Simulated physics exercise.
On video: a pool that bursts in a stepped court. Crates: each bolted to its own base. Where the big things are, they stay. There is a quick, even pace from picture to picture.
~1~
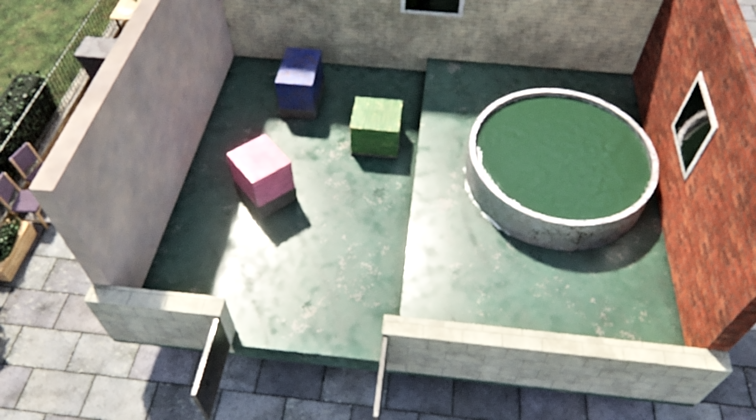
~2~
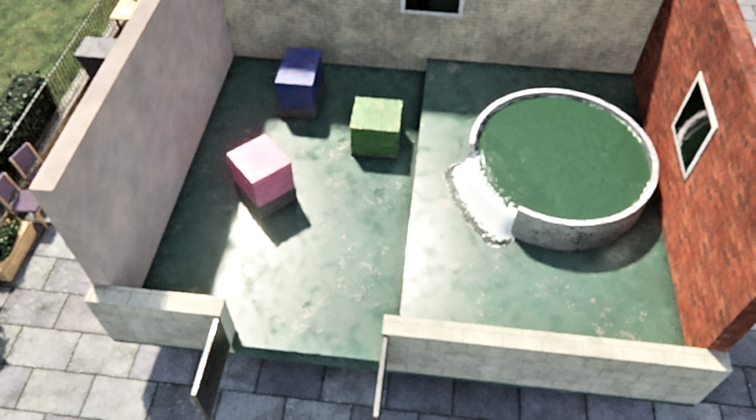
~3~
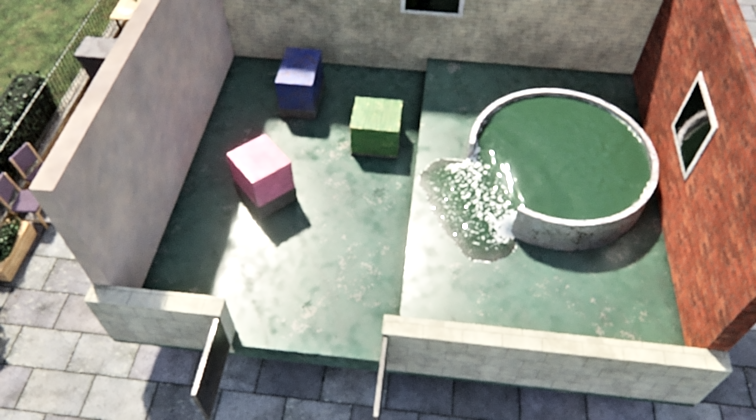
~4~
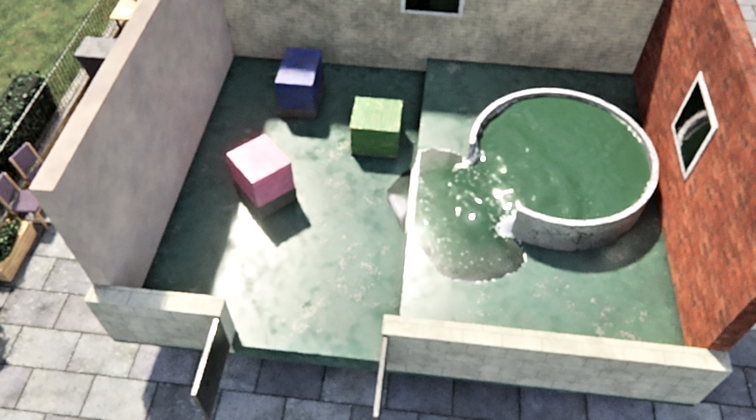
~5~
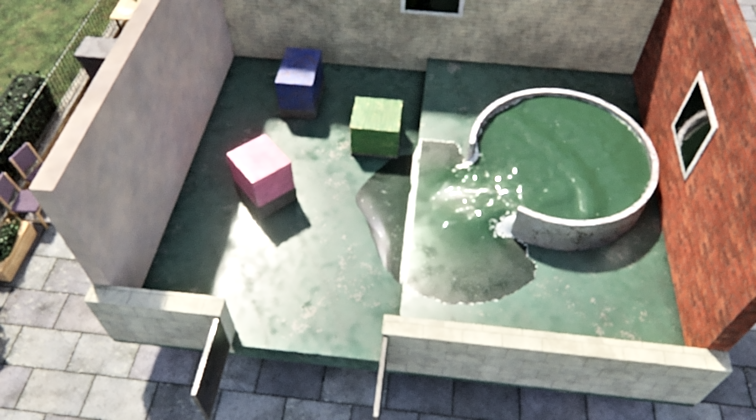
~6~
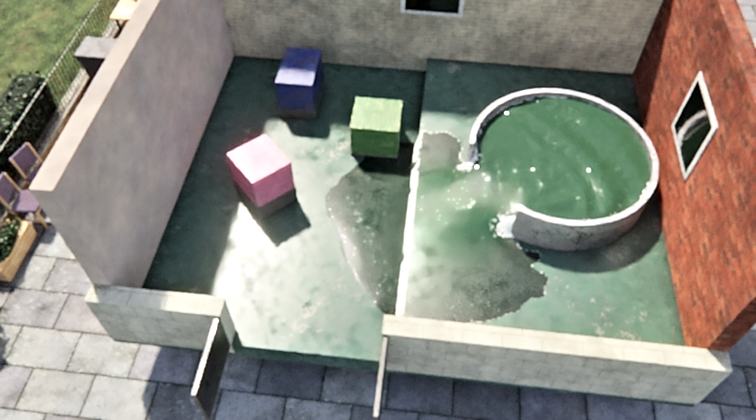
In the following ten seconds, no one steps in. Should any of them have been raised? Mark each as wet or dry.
Green crate: Wet; blue crate: Dry; pink crate: Dry.
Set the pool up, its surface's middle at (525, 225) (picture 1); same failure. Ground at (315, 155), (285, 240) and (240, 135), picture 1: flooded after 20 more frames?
In that order: Free of water, wet, covered.
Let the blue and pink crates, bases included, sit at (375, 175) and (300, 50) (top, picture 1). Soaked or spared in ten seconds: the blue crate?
Then: Blue crate gets wet.
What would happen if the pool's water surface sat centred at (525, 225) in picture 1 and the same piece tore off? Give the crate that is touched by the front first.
That would be the one in pink.
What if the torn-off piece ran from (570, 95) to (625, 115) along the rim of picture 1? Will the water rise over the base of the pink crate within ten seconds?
The pink crate is not overtopped.
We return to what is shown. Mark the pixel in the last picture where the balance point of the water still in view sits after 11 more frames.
Point: (473, 200).
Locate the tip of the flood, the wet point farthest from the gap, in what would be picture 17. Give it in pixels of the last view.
The front tops out at about (132, 315).
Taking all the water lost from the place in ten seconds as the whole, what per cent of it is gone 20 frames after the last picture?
About 35 per cent.
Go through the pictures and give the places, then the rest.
Still water in the round tank at (561, 155), in the first frame.
The front is at (458, 167), out from the gap at (482, 195), in the second frame.
The front is at (434, 168), out from the gap at (482, 197), in the third frame.
The front is at (395, 192), out from the gap at (482, 198), in the fourth frame.
Water pours out at (482, 198) and has run to (367, 190), in the fifth frame.
Water pours out at (482, 197) and has run to (334, 196), in the sixth frame.
A moment on, water covers 35 % of the floor; the green crate water round its plinth, the blue crate not reached, the pink crate water round its plinth.
Next, water covers 45 % of the floor; the green crate water round its plinth, the blue crate not reached, the pink crate water round its plinth.
Then, water covers 55 % of the floor; the green crate water round its plinth, the blue crate water round its plinth, the pink crate water round its plinth.
Later, water covers 70 % of the floor; the green crate water round its plinth, the blue crate water round its plinth, the pink crate water round its plinth.
In the end, water covers 75 % of the floor; the green crate was topped, the blue crate stayed above the water, the pink crate stayed above the water.
